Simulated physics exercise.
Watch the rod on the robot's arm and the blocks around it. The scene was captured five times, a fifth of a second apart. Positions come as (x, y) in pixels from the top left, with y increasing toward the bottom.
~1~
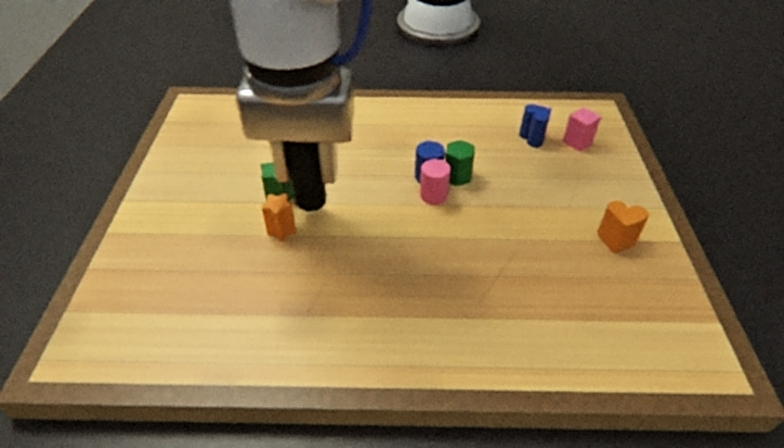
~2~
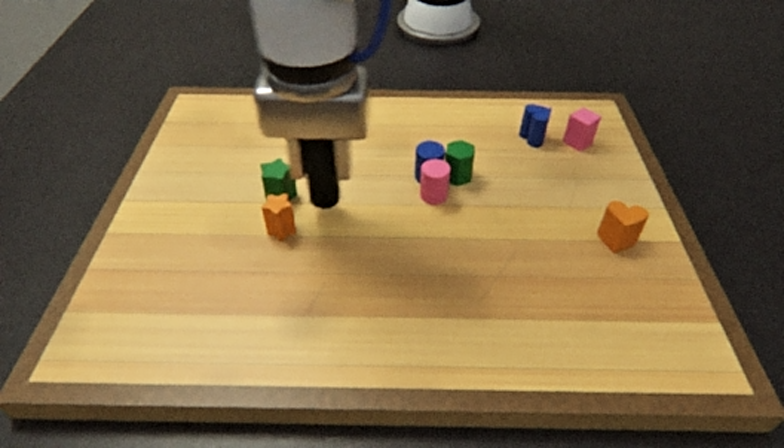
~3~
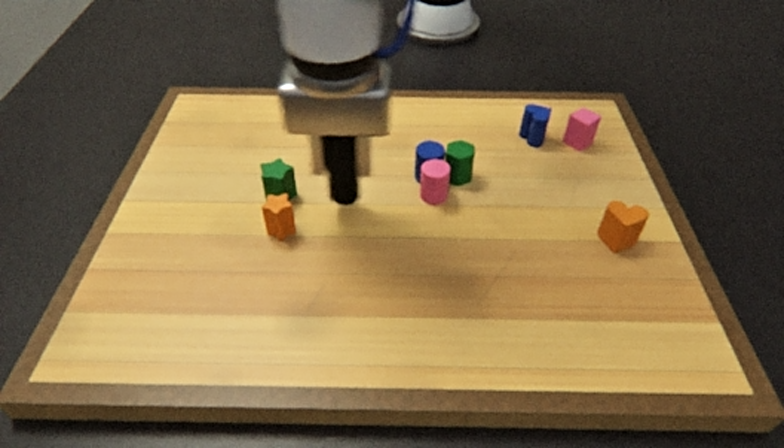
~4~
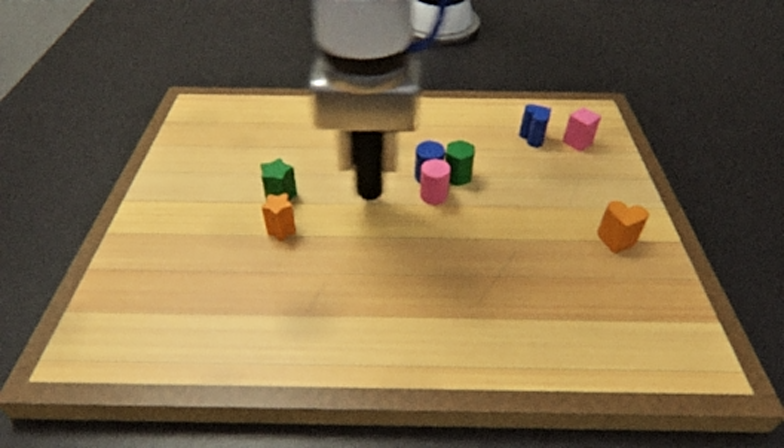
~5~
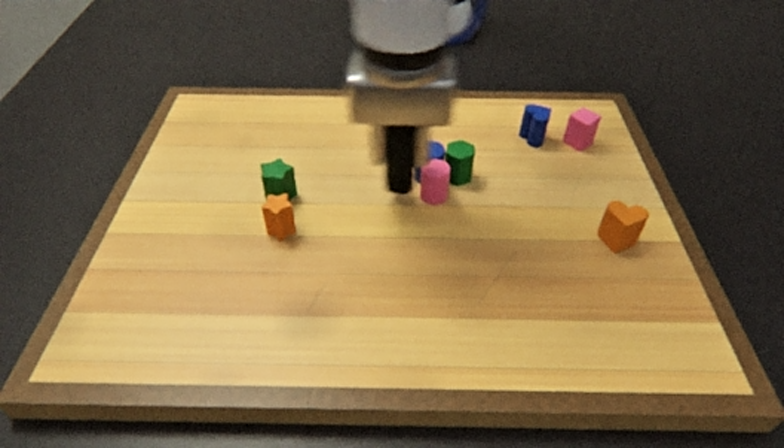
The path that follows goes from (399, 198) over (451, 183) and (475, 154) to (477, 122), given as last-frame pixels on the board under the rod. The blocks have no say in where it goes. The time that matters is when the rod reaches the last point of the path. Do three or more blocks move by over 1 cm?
Yes, it checks out.
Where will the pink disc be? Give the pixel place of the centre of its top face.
It should be at (487, 163) by then.
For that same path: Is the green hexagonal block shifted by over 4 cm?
Yes, that is what happens.
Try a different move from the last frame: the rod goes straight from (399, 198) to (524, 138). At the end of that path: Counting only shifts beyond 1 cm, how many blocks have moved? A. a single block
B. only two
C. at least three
C - at least three.
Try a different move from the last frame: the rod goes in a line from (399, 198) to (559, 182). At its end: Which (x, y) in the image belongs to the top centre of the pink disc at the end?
The pink disc ends near (574, 174).
The first path, step by step. One third of the way, rod (453, 169); blue disc (444, 137); pink disc (482, 164); green hexagonal block (477, 143), turned 30° anticlockwise.
Two thirds of the way, rod (477, 140); blue disc (449, 128); pink disc (487, 163); green hexagonal block (503, 119), turned 20° anticlockwise.
At the end, rod (479, 110); blue disc (449, 128); pink disc (487, 163); green hexagonal block (508, 115); blue heart block in place.
